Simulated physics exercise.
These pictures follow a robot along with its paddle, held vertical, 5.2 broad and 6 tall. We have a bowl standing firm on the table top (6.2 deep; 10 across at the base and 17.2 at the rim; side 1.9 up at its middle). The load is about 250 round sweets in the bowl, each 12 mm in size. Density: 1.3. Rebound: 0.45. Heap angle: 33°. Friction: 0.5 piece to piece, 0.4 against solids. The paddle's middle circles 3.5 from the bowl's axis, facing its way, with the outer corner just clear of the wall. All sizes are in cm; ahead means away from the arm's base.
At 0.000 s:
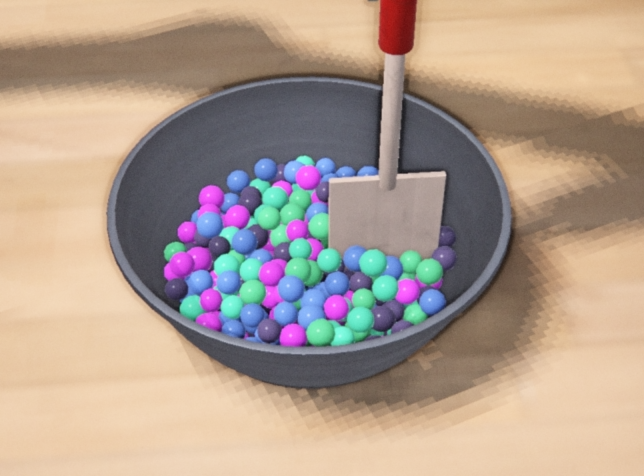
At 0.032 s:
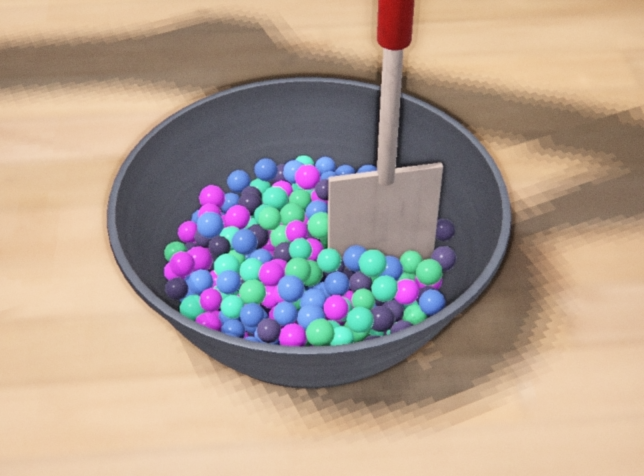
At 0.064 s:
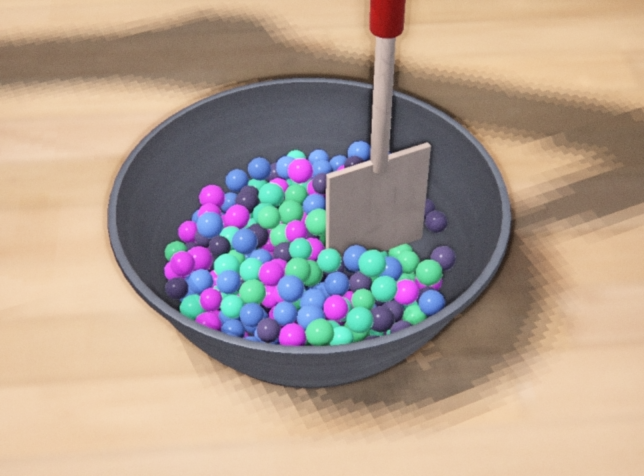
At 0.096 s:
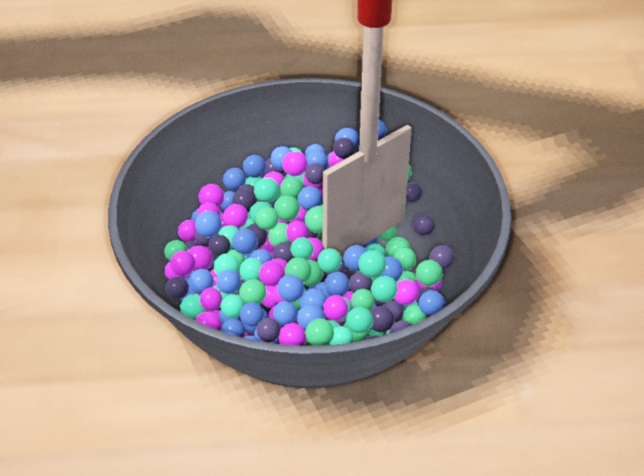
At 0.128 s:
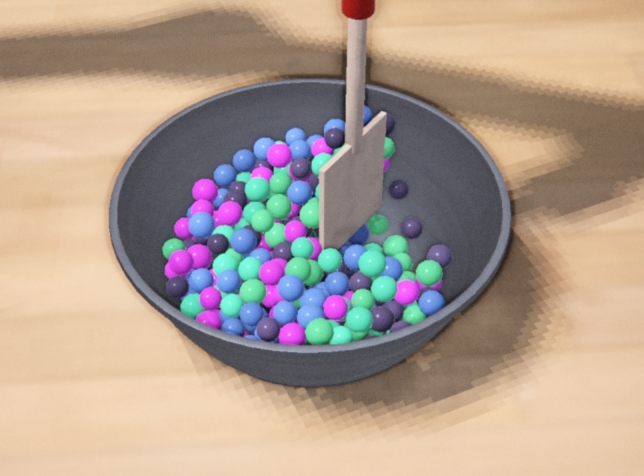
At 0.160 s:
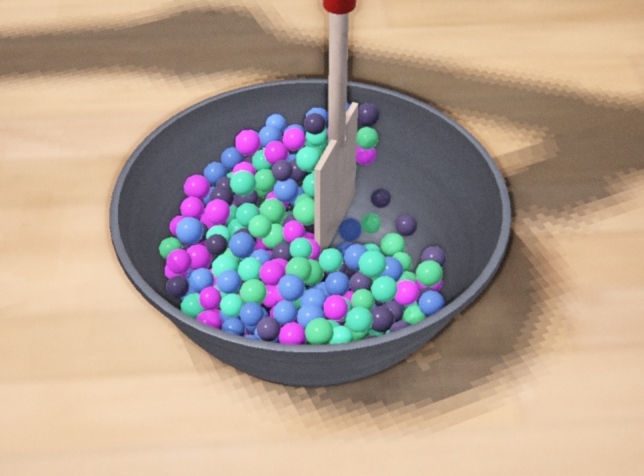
A flat paddle with a red handle swept leftward and toward the back through colorful round sweets in a gray bowl, turning edge-on as it pushed some up along the far side.
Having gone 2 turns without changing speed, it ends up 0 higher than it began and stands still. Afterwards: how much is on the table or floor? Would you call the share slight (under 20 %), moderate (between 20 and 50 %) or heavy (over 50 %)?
I would call it slight.
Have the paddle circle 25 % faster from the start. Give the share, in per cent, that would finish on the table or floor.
25 per cent.
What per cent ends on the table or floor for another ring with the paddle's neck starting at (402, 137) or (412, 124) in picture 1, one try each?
Roughly 20 and 15 per cent.
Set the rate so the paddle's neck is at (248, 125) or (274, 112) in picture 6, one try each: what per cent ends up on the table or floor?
About 50 and 30 %.
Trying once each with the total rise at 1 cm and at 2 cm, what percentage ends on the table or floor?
Try one: Around 10 %; try two: Around 5 %.
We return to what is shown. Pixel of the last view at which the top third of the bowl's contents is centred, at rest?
It is centred around (389, 186).
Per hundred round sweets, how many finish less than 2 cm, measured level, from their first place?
About 5 per cent.
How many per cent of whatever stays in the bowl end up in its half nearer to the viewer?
Close to 30 in a hundred.
After 0.71 s, 324° round, highest piece 8 above the table; 241 in the bowl, 9 on the table or floor.
After 1.26 s, 222° round, highest piece 7 above the table; 225 in the bowl, 24 on the table or floor, 1 in flight or on the tool.
After 1.74 s, 0° round, highest piece 6 above the table; 214 in the bowl, 36 on the table or floor.
After 2.44 s, 0° round, highest piece 6 above the table; 214 in the bowl, 36 on the table or floor.
In the end, 214 in the bowl, 36 on the table or floor. That is 14 % on the table or floor.
